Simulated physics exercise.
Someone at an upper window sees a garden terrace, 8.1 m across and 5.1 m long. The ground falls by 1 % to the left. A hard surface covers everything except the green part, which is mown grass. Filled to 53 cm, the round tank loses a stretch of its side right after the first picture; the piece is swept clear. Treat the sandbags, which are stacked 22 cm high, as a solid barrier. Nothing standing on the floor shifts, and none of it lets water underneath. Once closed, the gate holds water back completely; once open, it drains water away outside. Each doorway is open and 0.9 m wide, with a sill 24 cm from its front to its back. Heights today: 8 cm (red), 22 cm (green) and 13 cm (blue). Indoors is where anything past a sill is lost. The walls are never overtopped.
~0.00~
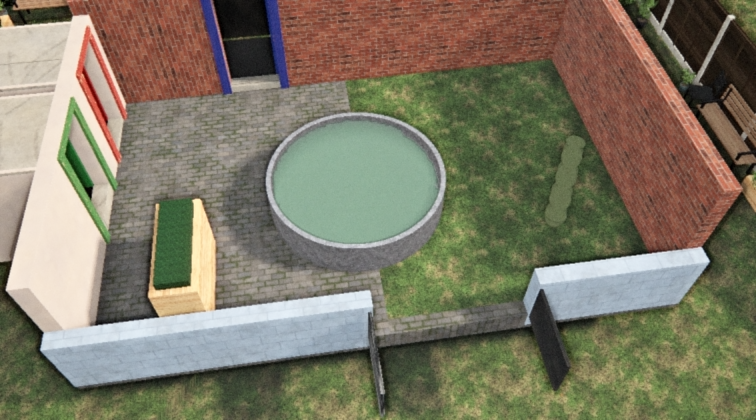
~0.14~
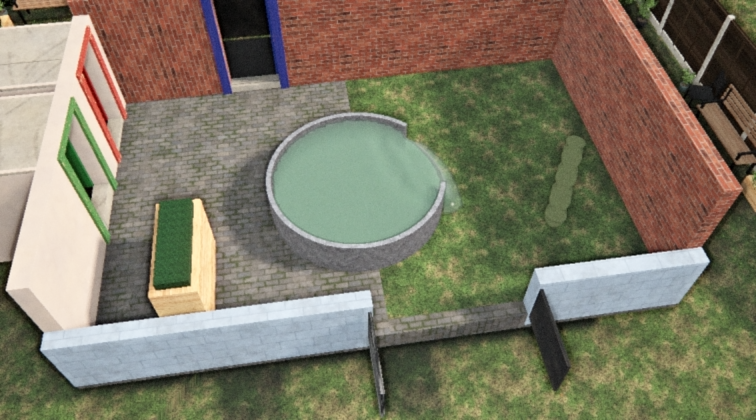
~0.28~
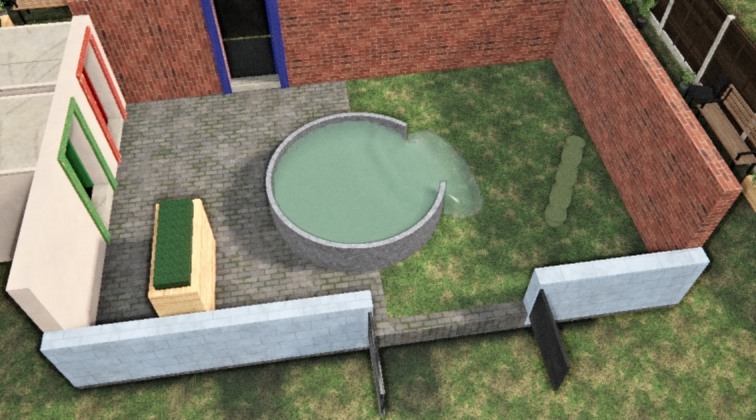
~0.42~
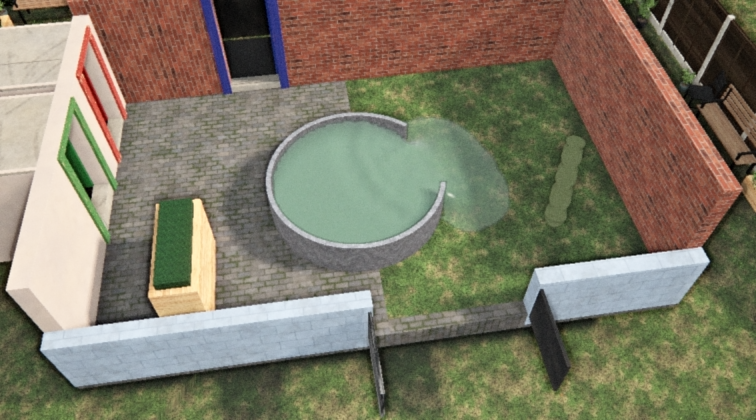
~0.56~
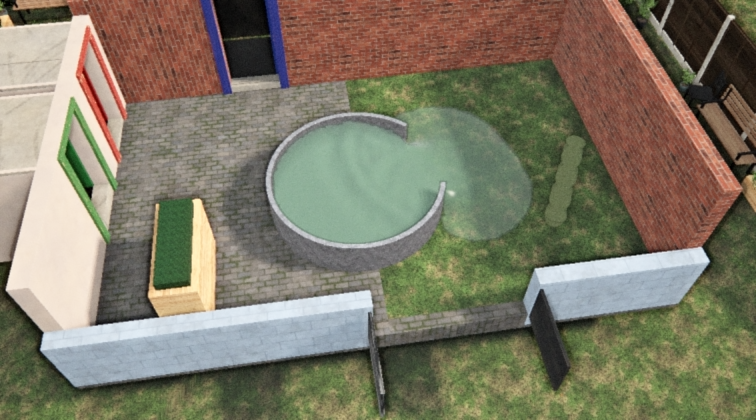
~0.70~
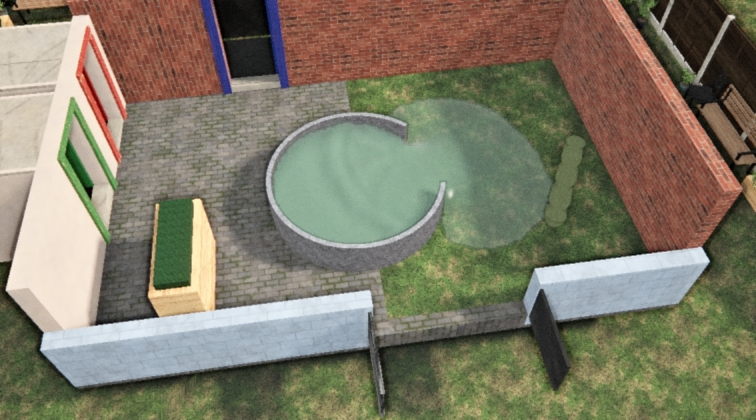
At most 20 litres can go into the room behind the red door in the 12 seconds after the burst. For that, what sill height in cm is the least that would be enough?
A sill of about 9 cm would just do.
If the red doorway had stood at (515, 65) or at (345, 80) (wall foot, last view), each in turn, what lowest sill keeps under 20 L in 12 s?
You'd want about 21 cm there first, then about 5.5 cm.
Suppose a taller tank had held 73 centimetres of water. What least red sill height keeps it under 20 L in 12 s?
14.0 cm.
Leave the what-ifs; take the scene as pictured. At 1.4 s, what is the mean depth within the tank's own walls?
I'd put it at some 40 centimetres on average.
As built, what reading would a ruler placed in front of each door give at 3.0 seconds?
Red door 0 cm, green door 0 cm, blue door 0 cm.
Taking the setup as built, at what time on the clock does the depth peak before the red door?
At roughly 8.0 s.
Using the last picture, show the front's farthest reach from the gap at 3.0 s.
Front tip: Approx. (544, 61) px.
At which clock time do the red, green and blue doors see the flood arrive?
It reaches red at 7.5 s, green at 8.0 s, and blue at 5.5 s.
After 1.4 s water covers 25 % of the floor, deepest (24 cm) near (432, 166); it has not reached the red door.
After 3.0 s water covers 35 % of the floor, deepest (32 cm) near (550, 73); it has not reached the red door.
After 12.0 s water covers 95 % of the floor, deepest (12 cm) near (105, 358); 11 cm at the red door, 33 litres in over its 8 cm sill.
At the red door as built, the water arrived by 7.4 s and peaked near 13 cm at 8.2 s.
With a sill of 8 cm, 33 litres would have come in within the 12 s; with 11 cm, 4 litres. So under 20 litres takes about 9 cm.
